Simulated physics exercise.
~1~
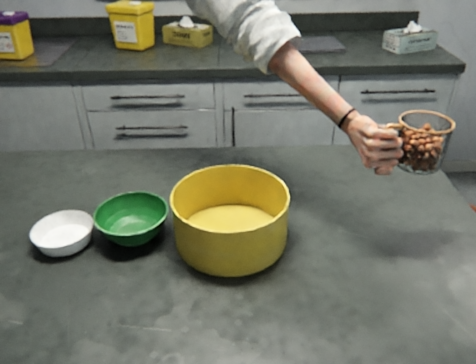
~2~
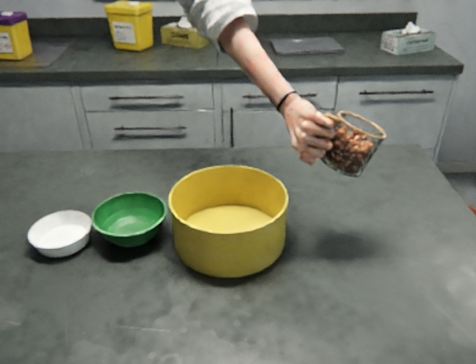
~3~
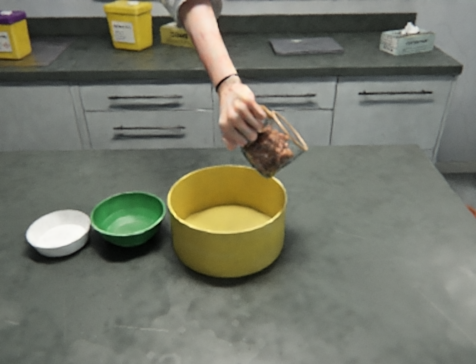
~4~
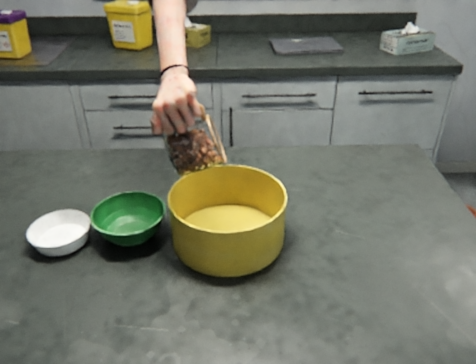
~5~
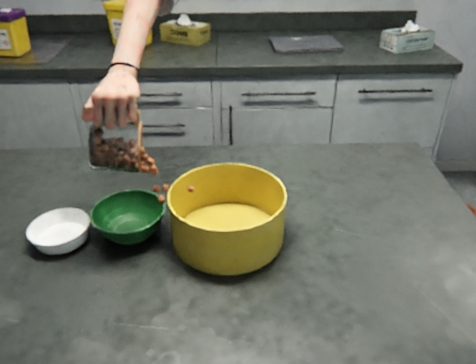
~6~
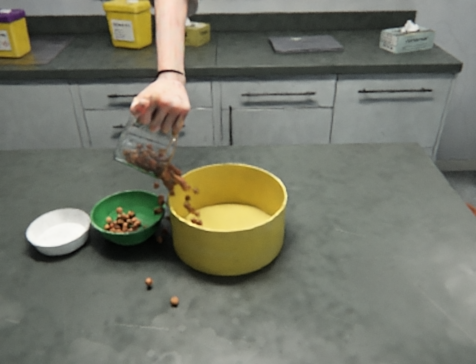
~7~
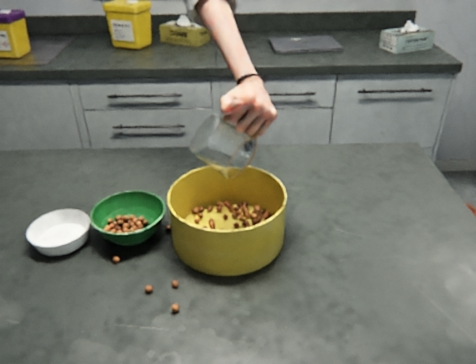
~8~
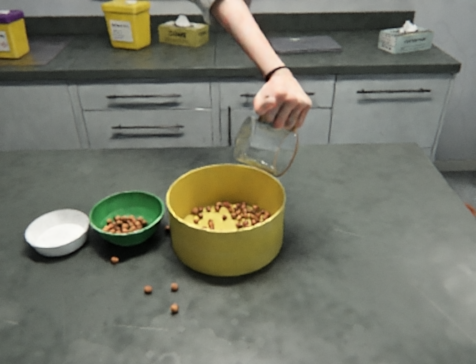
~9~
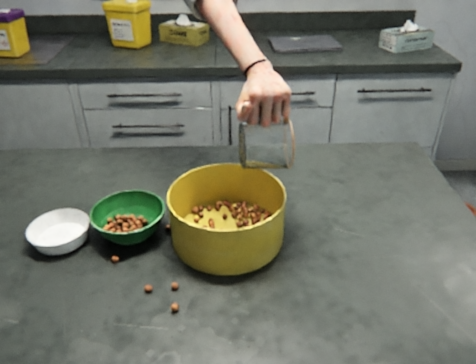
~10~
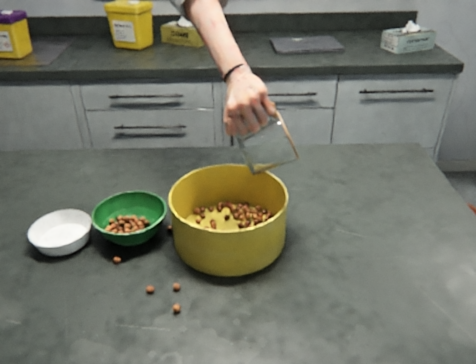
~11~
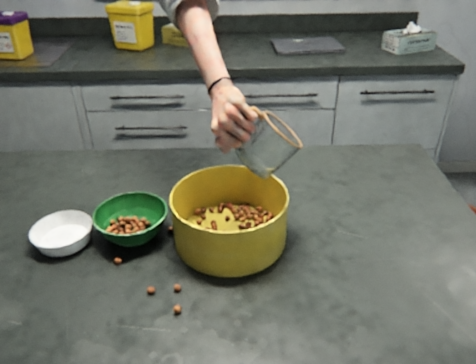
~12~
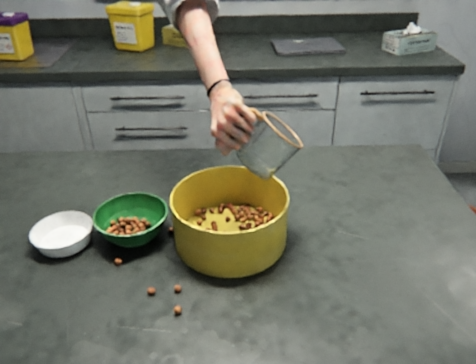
A bare forearm with a dark wristband and a pale sleeve reaches over a dark grey table, seen from slightly above, with drawers and a counter behind. It holds a clear glass of hazelnuts at the right, while a white dish, a green bowl and a large yellow pot stand in a row. The hand carries the glass left, tipping it, and nuts start falling near the green bowl. Swinging back right, it pours the rest into the pot. The emptied glass then turns partly upright above the pot, which holds most nuts; the bowl has some, the dish none, and a few lie on the table.
